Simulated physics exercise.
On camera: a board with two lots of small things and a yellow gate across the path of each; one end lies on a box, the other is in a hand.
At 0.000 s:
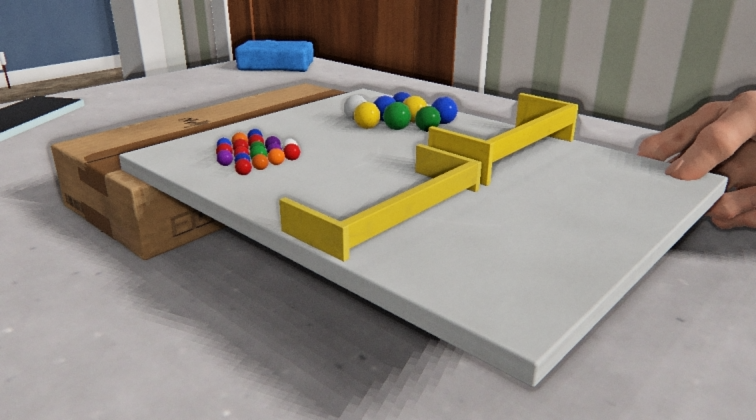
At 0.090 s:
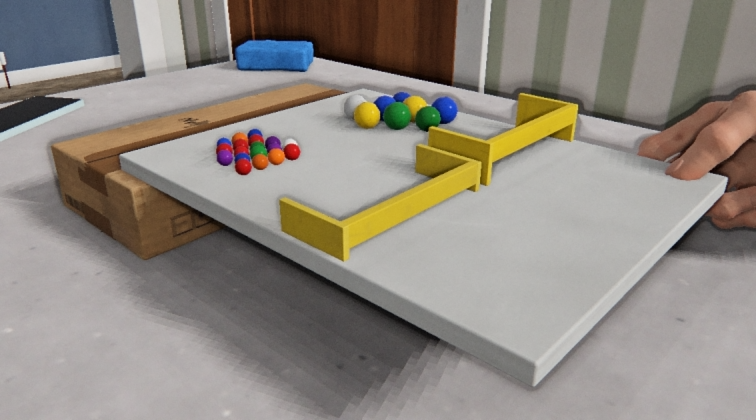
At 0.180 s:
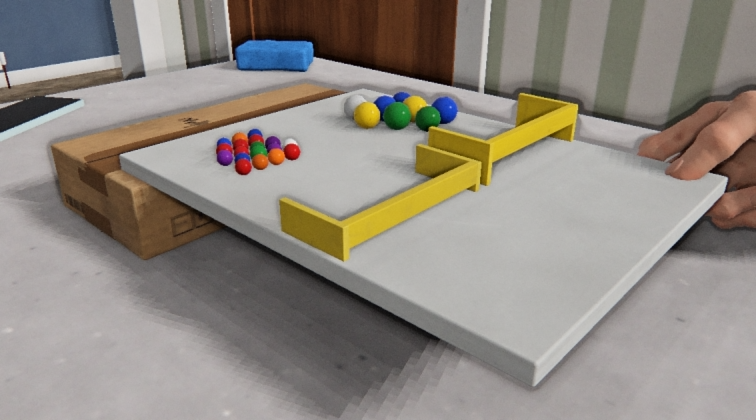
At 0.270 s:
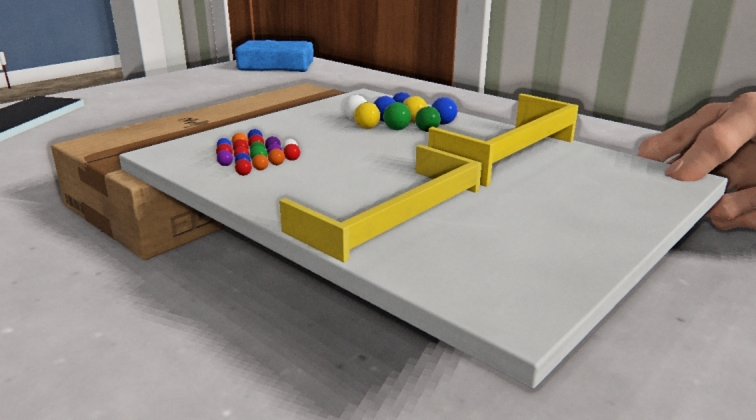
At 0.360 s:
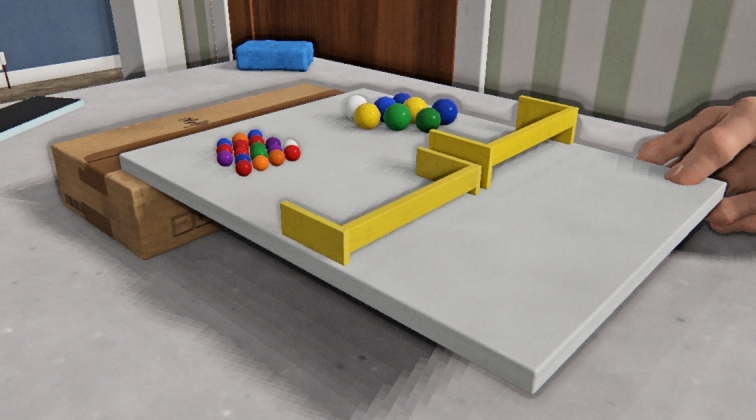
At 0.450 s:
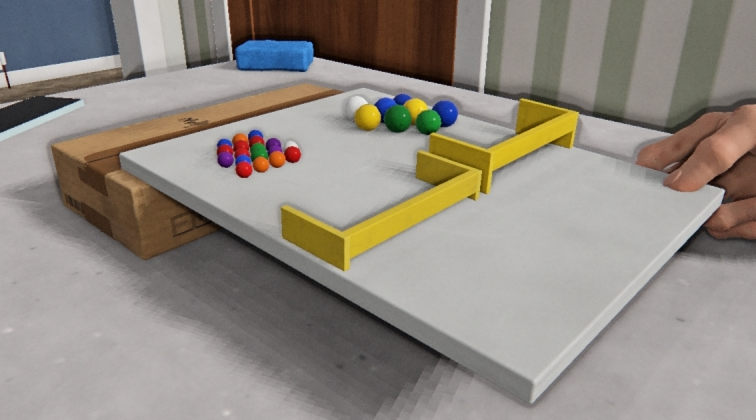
A hand at the right slightly lowers its end of a pale board, whose other end lies on a cardboard box at the left, seen from a fixed, slightly raised view across a grey surface. Small multicoloured beads sit near the box, larger coloured balls behind them, with two yellow gates to their right. The board first stays still, then dips slightly, while both groups stay in place.
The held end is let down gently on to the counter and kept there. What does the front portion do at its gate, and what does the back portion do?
In the end the front portion ends behind the gate, and the back portion ends behind the gate.
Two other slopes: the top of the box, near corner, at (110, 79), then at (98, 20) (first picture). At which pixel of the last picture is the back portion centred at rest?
At about (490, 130), and at (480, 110).
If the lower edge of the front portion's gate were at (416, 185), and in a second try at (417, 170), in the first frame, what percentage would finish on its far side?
Near 100 % and 100 %.
Around 0.67 s, board sloping at 5°; front portion where it was; back portion where it was.
Around 0.96 s, board sloping at 10°; front portion on its way down; back portion on its way down.
Around 1.26 s, board resting at 11°; front portion has reached its gate; back portion has reached its gate.
Finally (1.8 s), board resting at 11°; front portion gathered behind its gate; back portion gathered behind its gate.
